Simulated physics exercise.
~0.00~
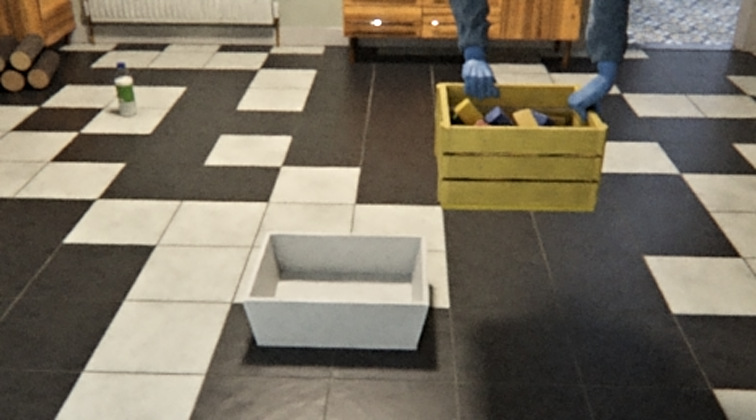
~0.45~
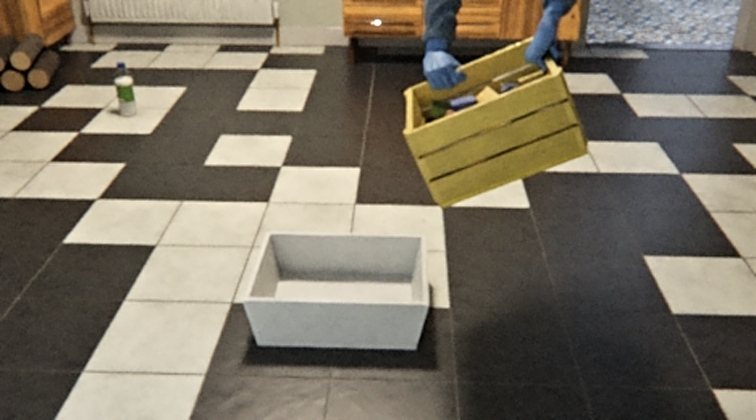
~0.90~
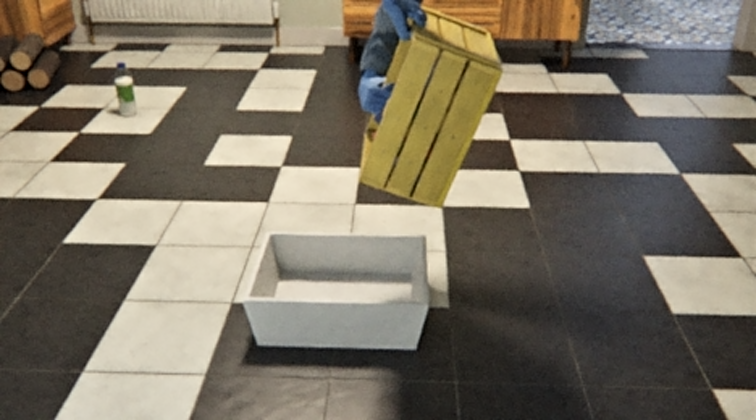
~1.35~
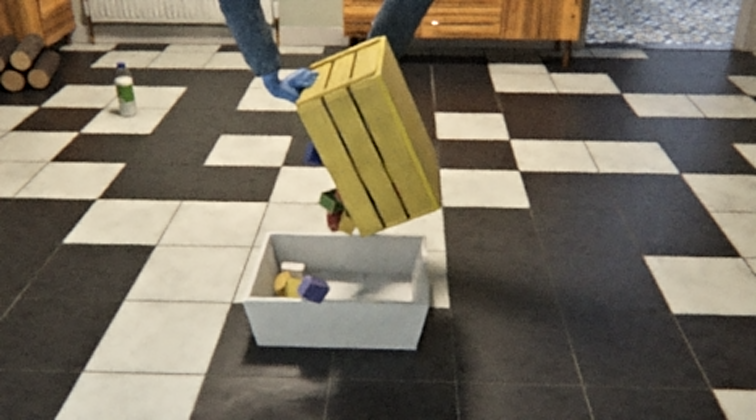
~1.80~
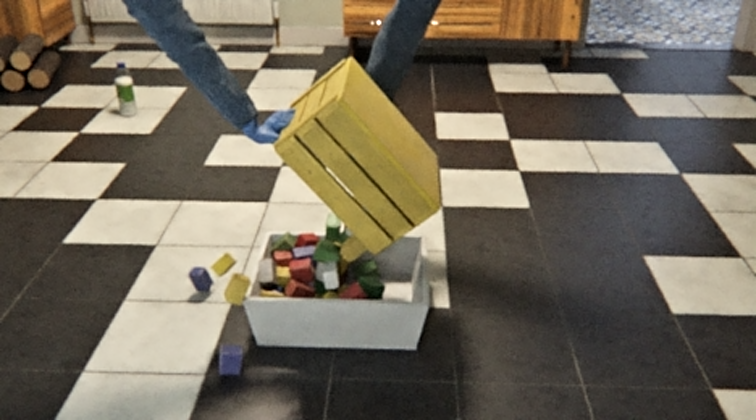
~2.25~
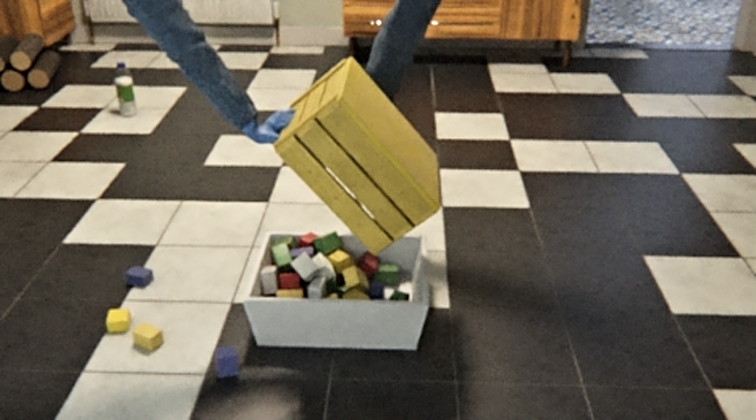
On a black and white tiled floor, two blue-gloved hands hold a yellow slatted crate of colourful blocks behind and to the right of an empty pale tub. The hands lift and tilt the crate, swinging it leftward until it stands steeply on end above the tub. As it tips further, the first blocks drop into the tub. The rest pour out in a heap, with a few tumbling past the left side. At the end, the crate is still held upended over the well-filled tub, while four blocks, two yellow and two blue, lie on the floor.
